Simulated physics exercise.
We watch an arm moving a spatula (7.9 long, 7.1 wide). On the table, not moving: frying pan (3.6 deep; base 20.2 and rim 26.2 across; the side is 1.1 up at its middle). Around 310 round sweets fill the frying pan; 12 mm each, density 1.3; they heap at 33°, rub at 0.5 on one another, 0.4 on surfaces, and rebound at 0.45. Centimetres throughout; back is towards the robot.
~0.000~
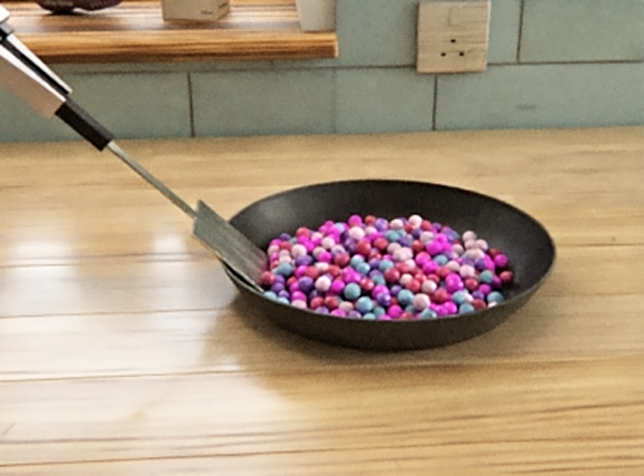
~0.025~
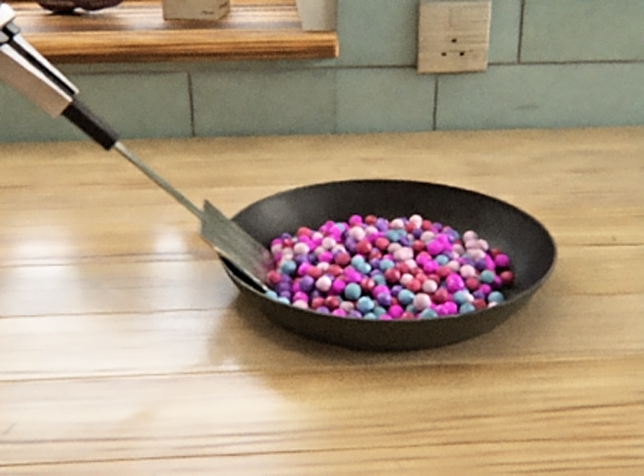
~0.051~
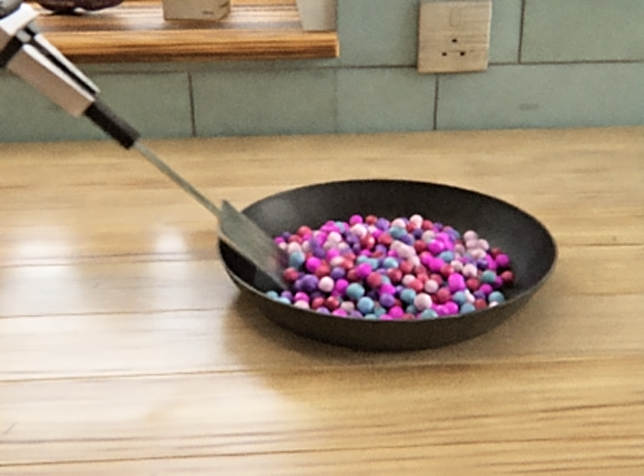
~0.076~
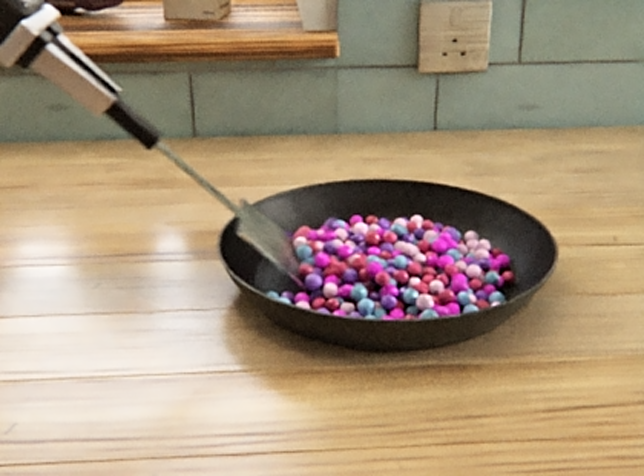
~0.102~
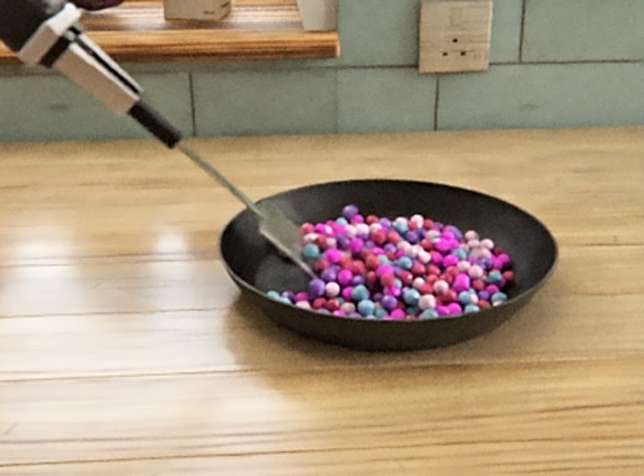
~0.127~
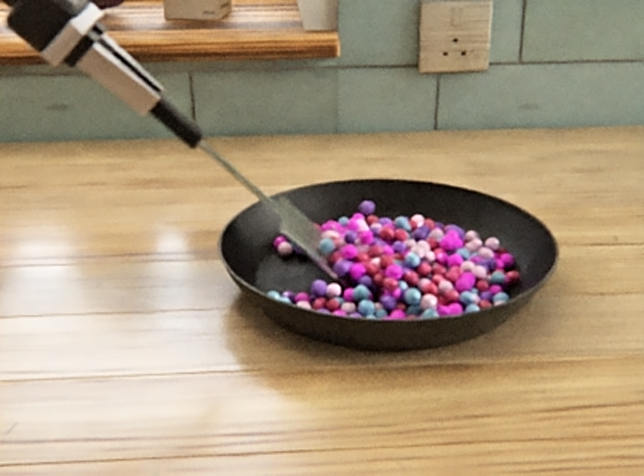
On a wooden counter, an arm pushes a spatula rightward through colourful round sweets in a black pan.
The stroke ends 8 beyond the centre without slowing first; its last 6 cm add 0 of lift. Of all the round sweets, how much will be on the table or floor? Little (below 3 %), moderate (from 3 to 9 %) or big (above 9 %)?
Answer: Little; below 3 % of the round sweets finish on the table or floor.
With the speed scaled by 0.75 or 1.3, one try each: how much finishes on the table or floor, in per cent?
About 0 and 0 per cent.
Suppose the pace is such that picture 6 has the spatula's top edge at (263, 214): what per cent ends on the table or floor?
Some 0 per cent.
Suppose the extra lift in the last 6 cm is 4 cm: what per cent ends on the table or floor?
About 5 per cent.
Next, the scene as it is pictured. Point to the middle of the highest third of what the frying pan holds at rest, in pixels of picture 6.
Near (498, 246).
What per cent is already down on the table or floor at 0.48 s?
Roughly 0 per cent.
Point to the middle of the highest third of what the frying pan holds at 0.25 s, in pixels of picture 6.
Near (459, 252).
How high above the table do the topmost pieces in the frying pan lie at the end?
Roughly 5.0 cm.
After 0.19 s, sloping 45°, highest piece 5 above the table; 308 in the frying pan.
After 0.25 s, sloping 45°, highest piece 5 above the table; 308 in the frying pan.
After 0.48 s, sloping 45°, highest piece 4 above the table; 305 in the frying pan, 3 on the table or floor.
After 1.53 s, sloping 45°, highest piece 4 above the table; 305 in the frying pan, 3 on the table or floor.
In the end, 305 in the frying pan, 3 on the table or floor. That is 1 % on the table or floor.
